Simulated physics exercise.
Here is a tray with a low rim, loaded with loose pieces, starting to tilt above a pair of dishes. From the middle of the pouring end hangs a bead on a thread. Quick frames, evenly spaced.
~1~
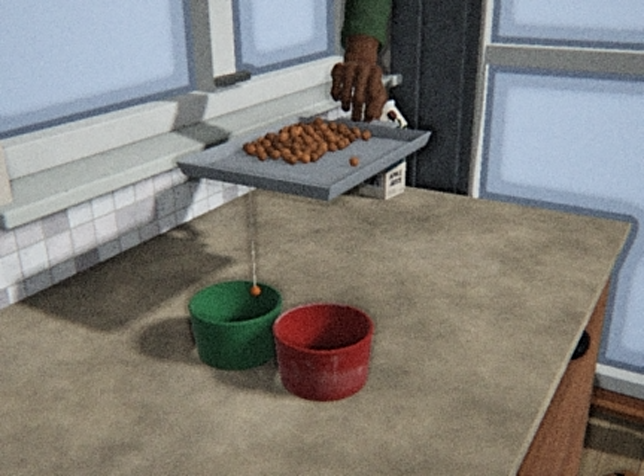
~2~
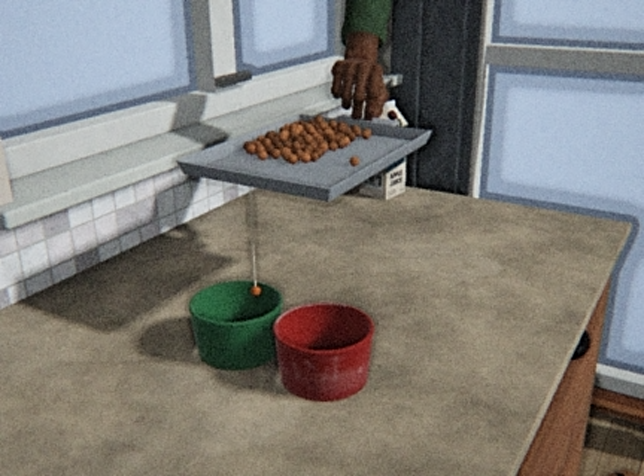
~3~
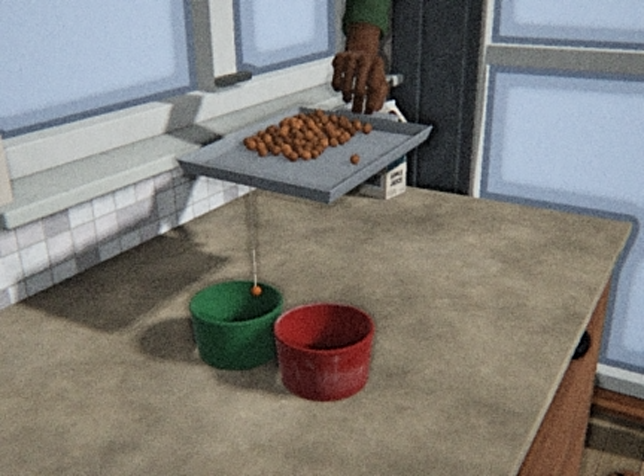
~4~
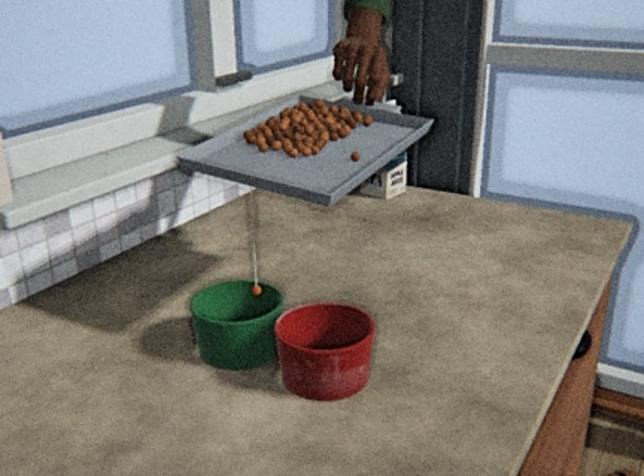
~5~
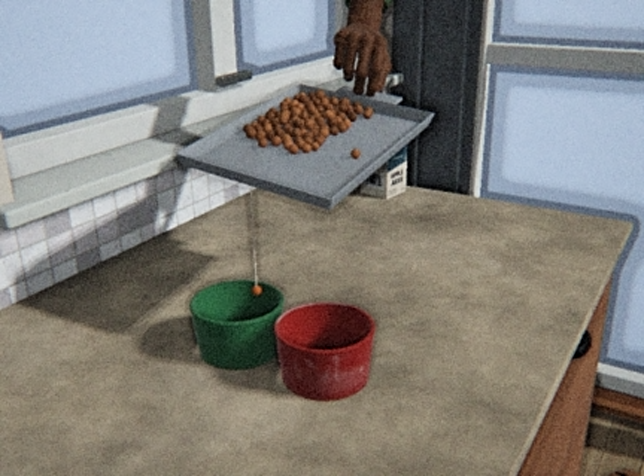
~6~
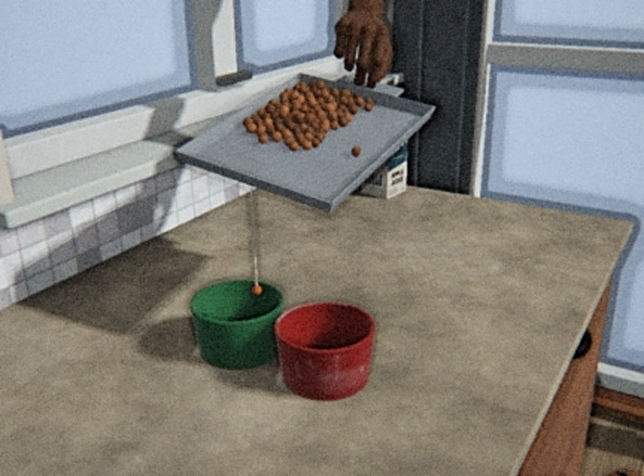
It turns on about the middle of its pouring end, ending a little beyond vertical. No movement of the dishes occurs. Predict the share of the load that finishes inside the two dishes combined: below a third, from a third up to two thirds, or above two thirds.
The combined share is above two thirds.
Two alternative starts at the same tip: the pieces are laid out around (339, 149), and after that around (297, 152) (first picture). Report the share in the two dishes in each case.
It's 80 percent the first time and 90 percent the second.
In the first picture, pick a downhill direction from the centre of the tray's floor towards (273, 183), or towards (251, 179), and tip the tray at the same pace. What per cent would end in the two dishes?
Close to 30 percent first and close to 30 percent second.
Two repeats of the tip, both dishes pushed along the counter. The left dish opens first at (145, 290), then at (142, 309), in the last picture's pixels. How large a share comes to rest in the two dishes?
About 0 per cent, then about 0 per cent.
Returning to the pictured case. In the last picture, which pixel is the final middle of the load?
About (326, 362).
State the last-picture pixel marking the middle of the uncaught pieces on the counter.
The middle is around (310, 413).
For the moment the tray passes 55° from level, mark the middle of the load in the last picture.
Roughly at (320, 188).
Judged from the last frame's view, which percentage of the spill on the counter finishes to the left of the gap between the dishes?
Some 40 per cent.
Shortly afterwards, tray tipped steeply; the bulk on the tray; a little in the right dish; only a few outside both; a little in the air.
Next, tray tipped right over; near a quarter on the tray; near half in the right dish; a little outside both; a little in the air.
Some moments later, tray tipped past a quarter turn; the bulk in the right dish; only a few in the left dish; a little outside both.
In the end, tray tipped past a quarter turn; the bulk in the right dish; only a few in the left dish; a little outside both.
